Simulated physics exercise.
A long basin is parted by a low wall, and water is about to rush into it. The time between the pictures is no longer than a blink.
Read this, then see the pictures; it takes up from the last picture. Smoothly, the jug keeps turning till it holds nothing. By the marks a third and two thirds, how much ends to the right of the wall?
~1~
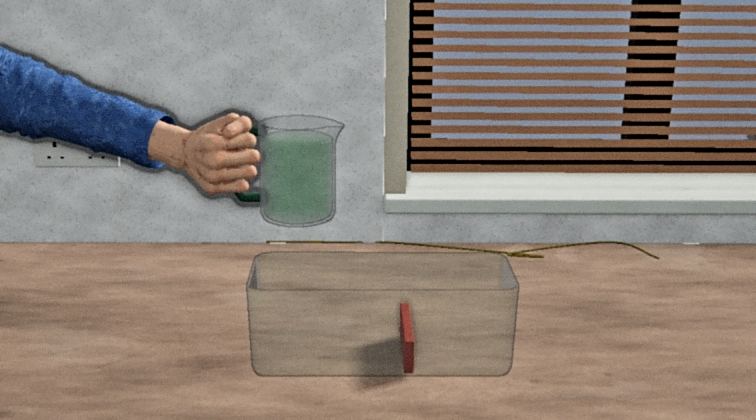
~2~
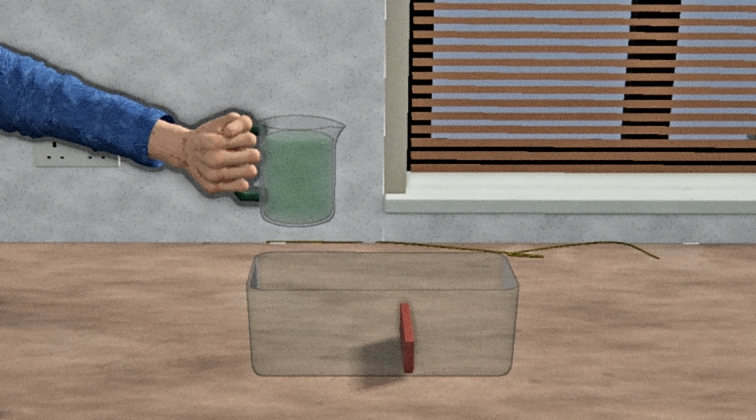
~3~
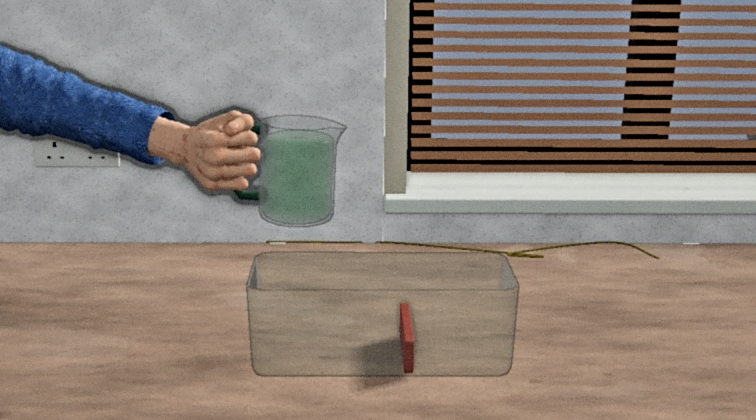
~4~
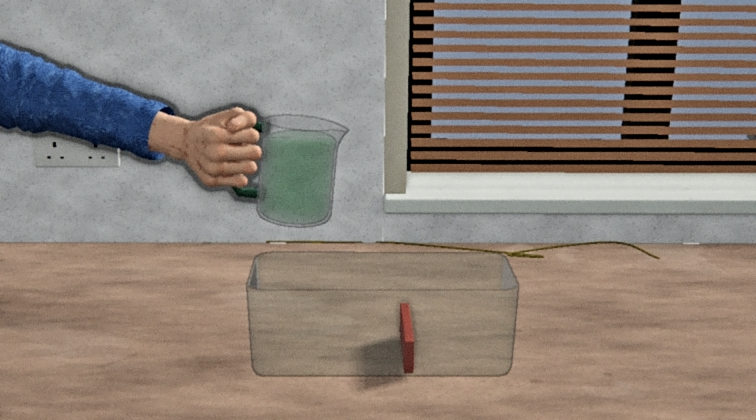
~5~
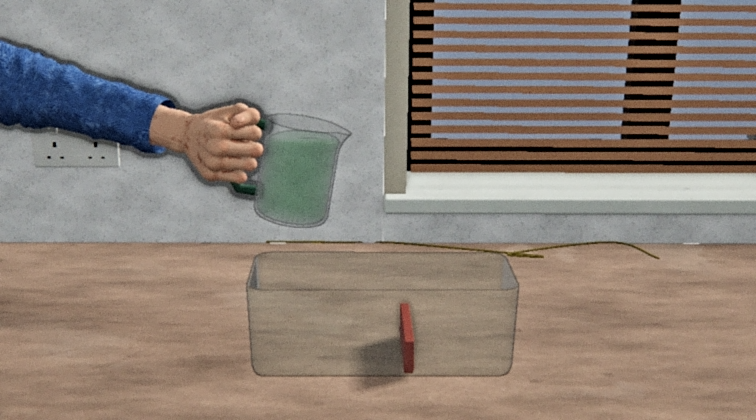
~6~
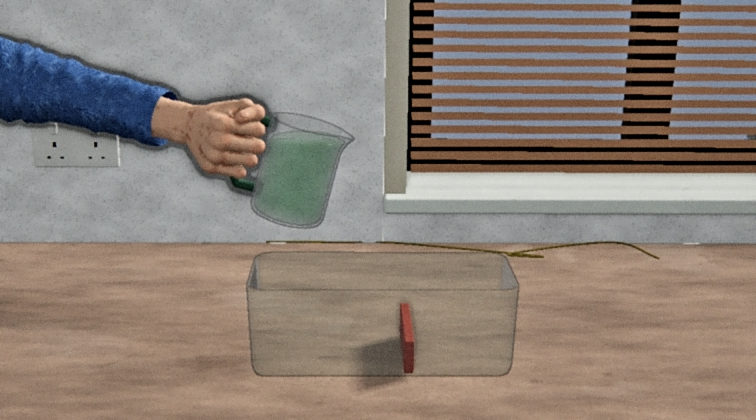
Middle share.
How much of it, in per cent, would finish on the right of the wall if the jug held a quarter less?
Roughly 40 %.
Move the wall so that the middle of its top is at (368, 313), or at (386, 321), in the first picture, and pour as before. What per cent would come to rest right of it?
About 95 and 95 per cent.
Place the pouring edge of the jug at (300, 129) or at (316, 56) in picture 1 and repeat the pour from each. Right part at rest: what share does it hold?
In turn 5 % and 30 %.
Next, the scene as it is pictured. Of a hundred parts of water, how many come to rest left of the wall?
Share approx. 40 %.
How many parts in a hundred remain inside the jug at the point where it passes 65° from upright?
Some 85 in a hundred has yet to spill out.
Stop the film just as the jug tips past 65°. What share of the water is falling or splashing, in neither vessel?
Around 15 percent.
A moment on, the jug is tipped part way and 83 per cent is still to pour, 1 is left of the wall and 3 right of it.
Next, the jug is tipped on its side and 37 per cent is still to pour, 8 is left of the wall and 36 right of it.
Then the jug is tipped right over and 7 per cent is still to pour, 29 is left of the wall and 59 right of it.
Later the jug is tipped right over and 1 per cent is still to pour, 39 is left of the wall and 59 right of it.
At rest 40 per cent lies left of the wall, 59 right of it and 1 outside.
